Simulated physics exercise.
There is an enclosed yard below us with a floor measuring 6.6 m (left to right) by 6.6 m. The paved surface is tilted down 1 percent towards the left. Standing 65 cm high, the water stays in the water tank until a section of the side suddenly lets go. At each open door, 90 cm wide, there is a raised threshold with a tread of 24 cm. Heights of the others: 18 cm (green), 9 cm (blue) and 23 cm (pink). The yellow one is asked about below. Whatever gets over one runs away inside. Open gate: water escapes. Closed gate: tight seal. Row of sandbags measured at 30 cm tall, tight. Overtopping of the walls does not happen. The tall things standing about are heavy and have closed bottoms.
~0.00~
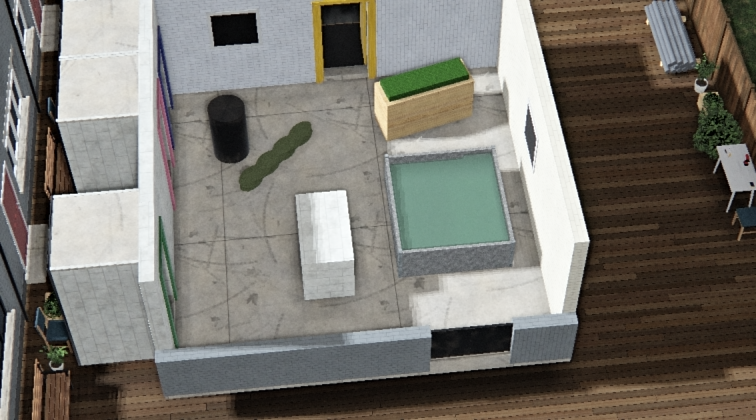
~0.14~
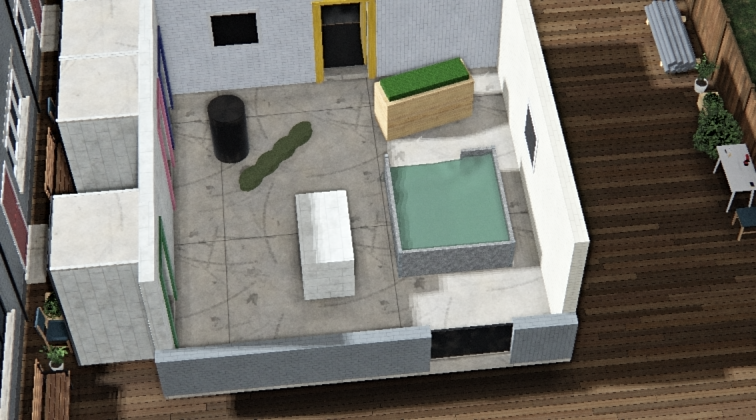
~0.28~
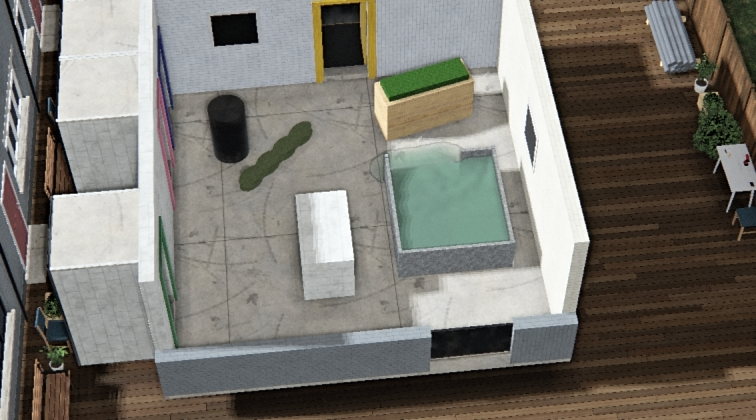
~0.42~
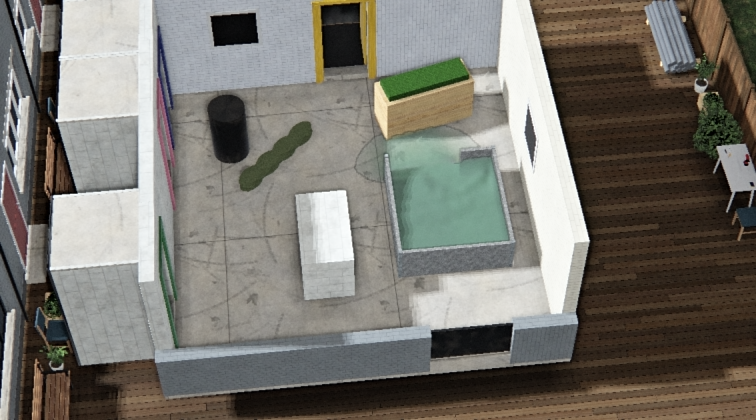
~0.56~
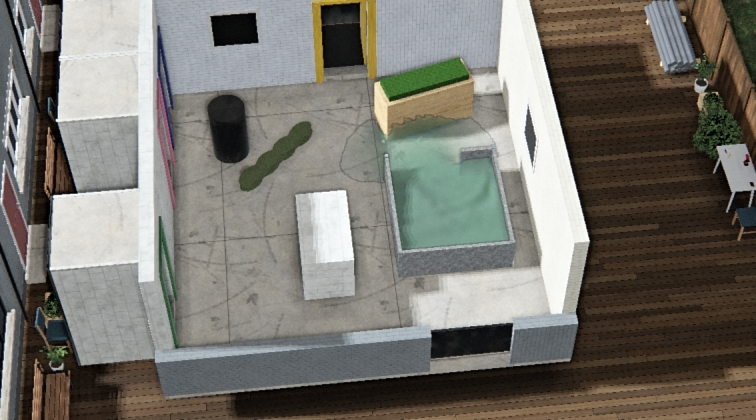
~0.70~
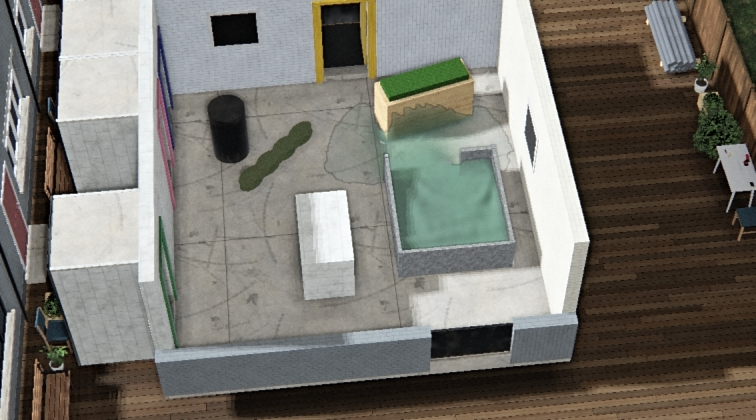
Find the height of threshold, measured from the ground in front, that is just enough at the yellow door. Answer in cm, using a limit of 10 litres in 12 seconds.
Roughly 10 cm is just enough.
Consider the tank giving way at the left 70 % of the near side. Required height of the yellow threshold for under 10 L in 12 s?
You'd want it roughly 8.0 centimetres tall.
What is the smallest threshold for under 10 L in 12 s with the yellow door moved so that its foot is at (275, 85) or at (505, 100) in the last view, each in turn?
In turn: About 18 cm, about 25 cm.
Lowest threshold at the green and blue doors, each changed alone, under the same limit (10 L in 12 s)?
Roughly 12.0 cm for the green door and roughly 17 cm for the blue door.
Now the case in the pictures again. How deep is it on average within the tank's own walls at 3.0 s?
Close to 25 cm deep on average.
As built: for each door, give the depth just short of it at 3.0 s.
Centimetres: Green = 0, yellow = 9, blue = 15, pink = 0.
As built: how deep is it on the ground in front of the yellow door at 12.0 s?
It comes to about 4.0 centimetres deep.
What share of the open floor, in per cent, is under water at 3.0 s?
Near 50 per cent of the open floor.
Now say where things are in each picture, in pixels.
The first frame shows still water, 65 cm deep, in the water tank at (448, 201); the yellow door at (345, 44) is dry.
In the second frame, water pours out on the far side and has run 0.3 m, to a hidden place; about 9 cm deep outside, 65 cm at the back.
In the third frame, water pours out on the far side and has run 0.8 m, to (434, 146); about 11 cm deep outside, 65 cm at the back.
In the fourth frame, the front is at (437, 127), 1.3 m from the gap on the far side; 2.2 m2 of floor is wet, 65 cm left at the back.
In the fifth frame, the gap is on the far side, the front 1.5 m out at (369, 124); the back of the water tank holds 64 cm.
In the sixth frame, the front is at (357, 109), 2.0 m from the gap on the far side; 3.7 m2 of floor is wet, 56 cm left at the back; the yellow door at (345, 44), 3.0 m from the gap, is still 0.8 m from the nearest water.
After 1.4 s water covers 15 % of the floor, deepest (50 cm) near (406, 146); 6 cm at the yellow door, 0 litres in over its 13 cm threshold.
After 3.0 s water covers 50 % of the floor, deepest (30 cm) near (505, 130); 9 cm at the yellow door, 0 litres in over its 13 cm threshold.
After 12.0 s water covers 95 % of the floor, deepest (16 cm) near (174, 196); 4 cm at the yellow door, 2 litres in over its 13 cm threshold.
At the yellow door as built, the water arrived by 1.0 s and peaked near 14 cm at 3.6 s.
With a threshold of 9 cm, 16 litres would have come in within the 12 s; with 12.5 cm, 3 litres. So under 10 litres takes about 10 cm.
